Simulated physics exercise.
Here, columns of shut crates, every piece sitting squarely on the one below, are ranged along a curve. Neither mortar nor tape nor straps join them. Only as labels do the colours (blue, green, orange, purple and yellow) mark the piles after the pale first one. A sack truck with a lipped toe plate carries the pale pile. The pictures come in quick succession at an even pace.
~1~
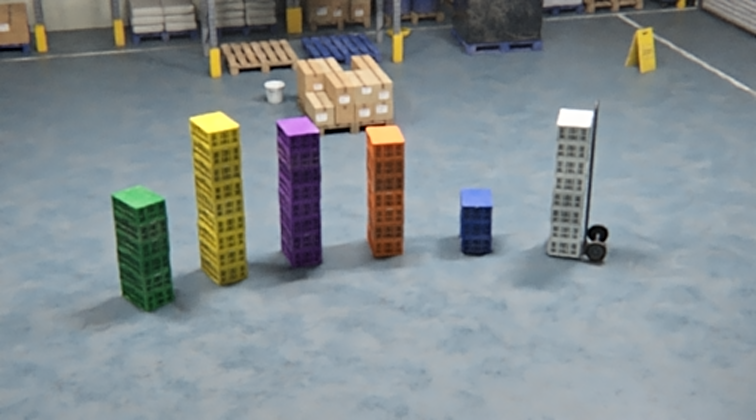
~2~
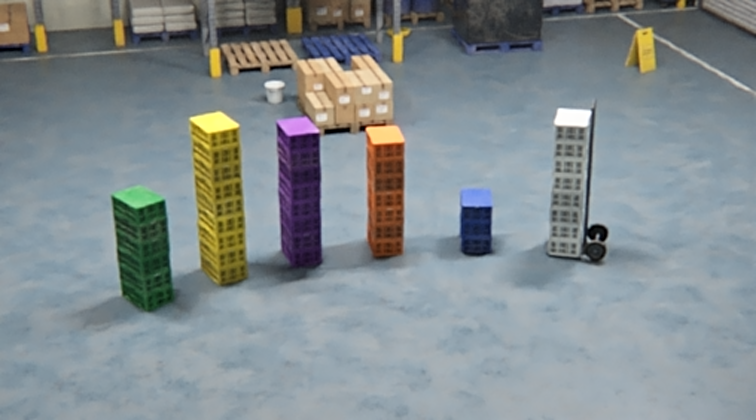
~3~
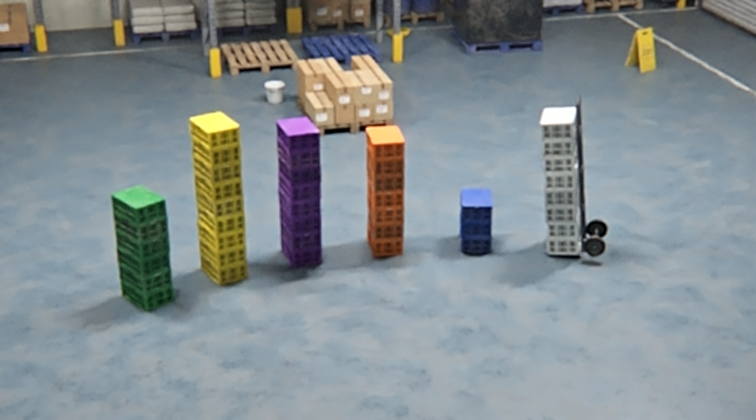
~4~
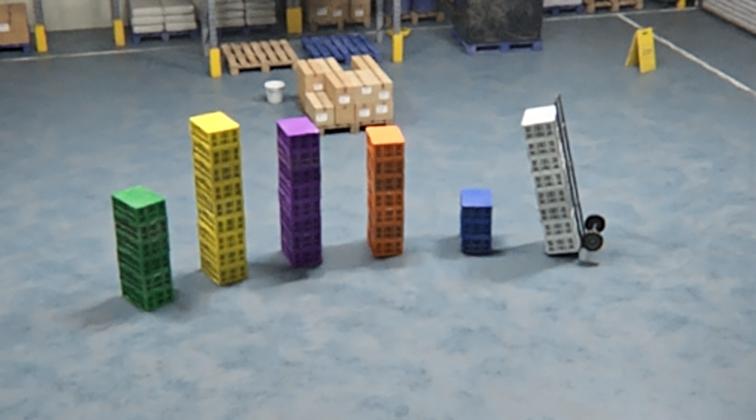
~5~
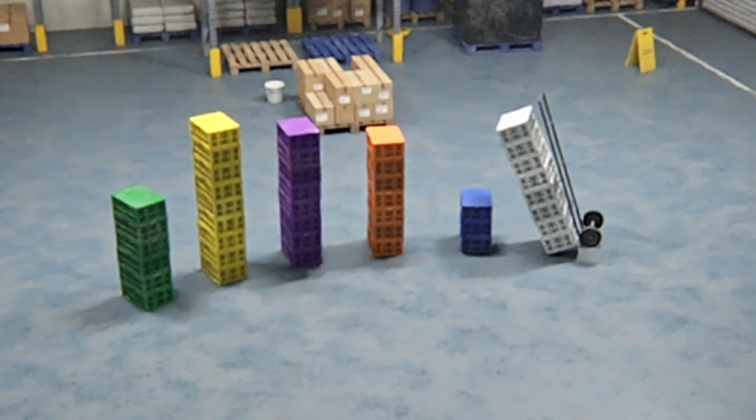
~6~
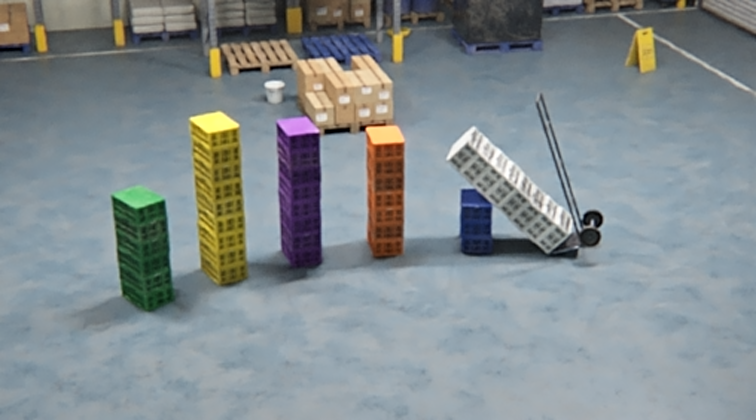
A tall white stack of crates on a hand truck stands at the right of a blue-grey warehouse floor, seen from above by a still camera. To its left, blue, orange, purple, yellow and green stacks form a curve, with boxes on a pallet behind. The truck rocks leftward and the white stack leans, slightly then steeply, separating from the truck's upright frame and passing across the short blue stack.
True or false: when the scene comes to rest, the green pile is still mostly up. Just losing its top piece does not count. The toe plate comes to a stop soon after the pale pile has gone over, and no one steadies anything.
True.
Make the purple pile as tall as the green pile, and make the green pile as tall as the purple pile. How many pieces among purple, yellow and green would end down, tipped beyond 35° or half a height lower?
Final count down: Purple = 0; yellow = 0; green = 0.
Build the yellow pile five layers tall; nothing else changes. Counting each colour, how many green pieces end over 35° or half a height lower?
By colour: Green 0.
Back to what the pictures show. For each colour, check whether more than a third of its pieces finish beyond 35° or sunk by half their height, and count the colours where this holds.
Tallying it up by colour gives 0.
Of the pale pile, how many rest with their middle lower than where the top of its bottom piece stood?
4 in all.
Soon, 8 of the pale pile down; none of the 6 green crates down (0 of 33 in all colours); top green crate unmoved; top blue crate displaced a little.
A while on, 8 of the pale pile down; none of the 6 green crates down (0 of 33 in all colours); top green crate unmoved; top blue crate tipped barely.
Finally, 8 of the pale pile down; none of the 6 green crates down (0 of 33 in all colours); top green crate unmoved; top blue crate tipped a little. Seen by the last camera, middles, top green crate near (139, 205), top blue crate near (453, 205).
